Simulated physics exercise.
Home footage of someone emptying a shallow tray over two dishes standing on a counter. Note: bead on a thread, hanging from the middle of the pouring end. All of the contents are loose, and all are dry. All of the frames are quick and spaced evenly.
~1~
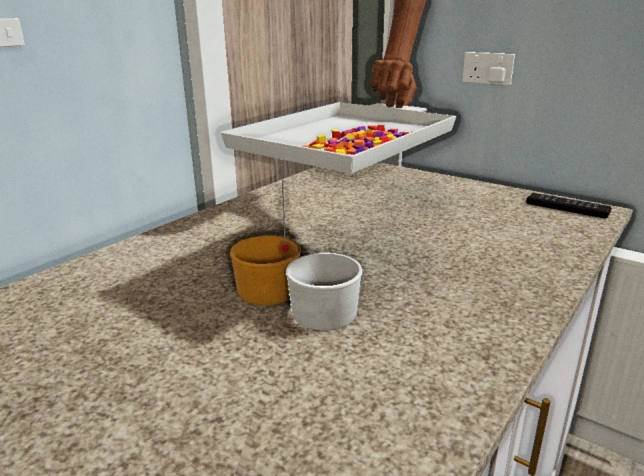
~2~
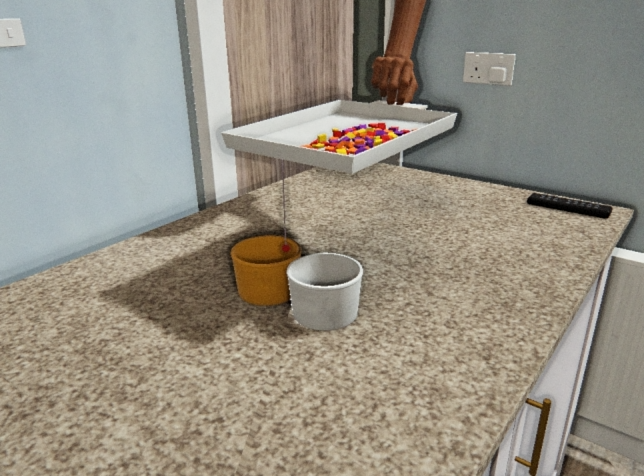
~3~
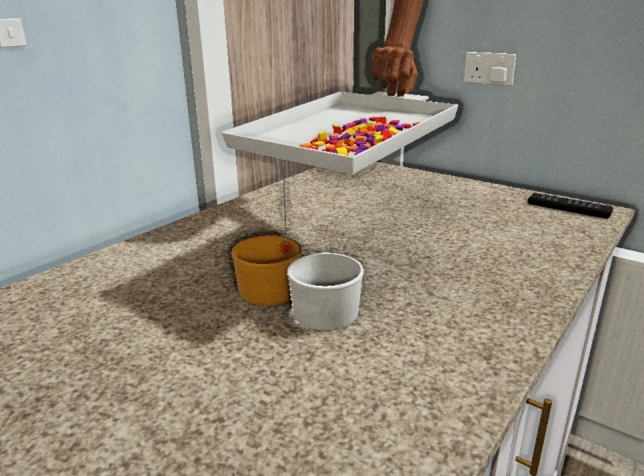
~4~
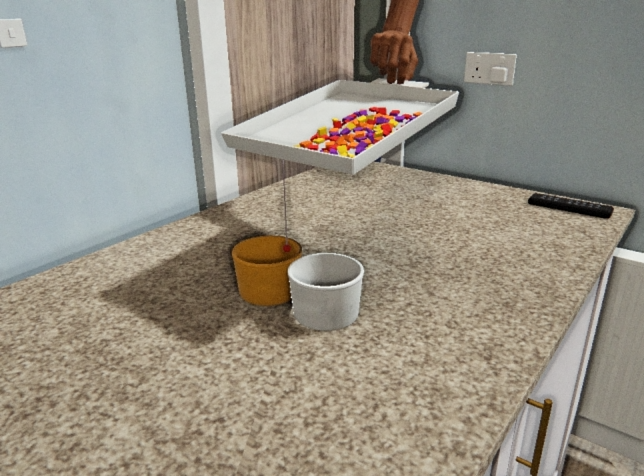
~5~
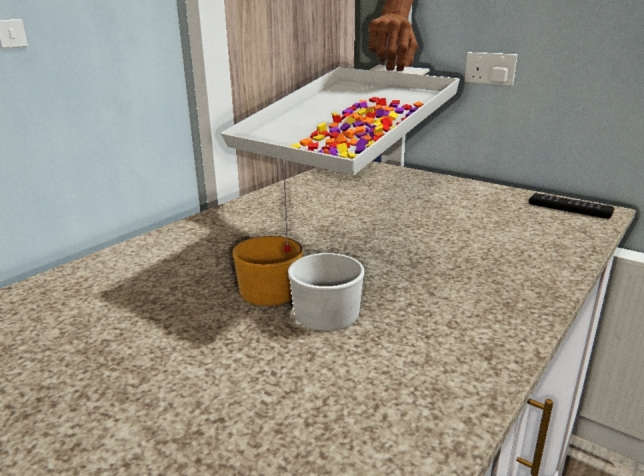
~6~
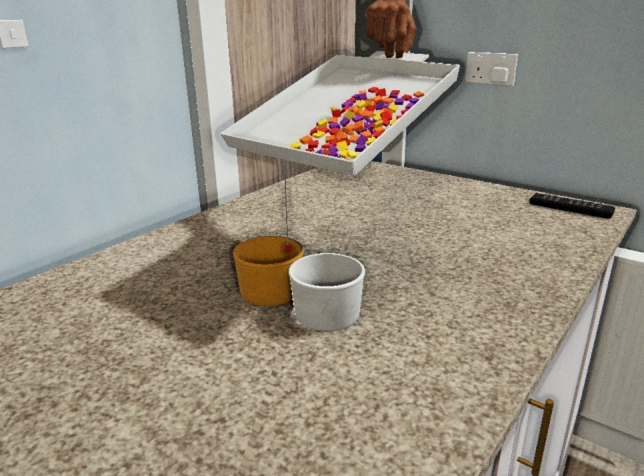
The video shows a hand holding a shallow white tray of small multicoloured pieces above an orange dish on the left and a white dish on the right, gradually raising the far end so the tray tilts toward its near end.
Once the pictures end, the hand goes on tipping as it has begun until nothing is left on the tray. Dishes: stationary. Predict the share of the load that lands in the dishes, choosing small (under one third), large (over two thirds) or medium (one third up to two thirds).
Small.
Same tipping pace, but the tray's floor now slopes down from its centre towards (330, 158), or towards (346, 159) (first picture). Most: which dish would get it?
For the first aim the right side, for the second the right side.
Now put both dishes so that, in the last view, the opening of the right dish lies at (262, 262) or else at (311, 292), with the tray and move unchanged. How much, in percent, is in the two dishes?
First position: Some 20 %; second position: Some 90 %.
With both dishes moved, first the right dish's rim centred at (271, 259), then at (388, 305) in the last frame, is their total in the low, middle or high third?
First place: Under a third. Second place: In the middle band.
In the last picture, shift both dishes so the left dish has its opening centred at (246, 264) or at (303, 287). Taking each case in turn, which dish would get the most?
First placement: The rightmost one; second placement: The leftmost one.
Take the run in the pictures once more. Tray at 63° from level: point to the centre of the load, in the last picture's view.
Near (321, 146).
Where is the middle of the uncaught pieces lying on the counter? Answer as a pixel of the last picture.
It's centred at about (287, 337).
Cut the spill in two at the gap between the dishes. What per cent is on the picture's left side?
60 %, near enough.
Soon after the last picture, tray tipped steeply; nearly all on the tray; a stray few in the air.
A little later, tray tipped past a quarter turn; most on the tray; a stray few in the right dish; a small part outside both; a stray few in the air.
Later still, tray tipped past a quarter turn; a small part in the right dish; a stray few in the left dish; most outside both.
At rest, tray tipped past a quarter turn; a small part in the right dish; a stray few in the left dish; most outside both.
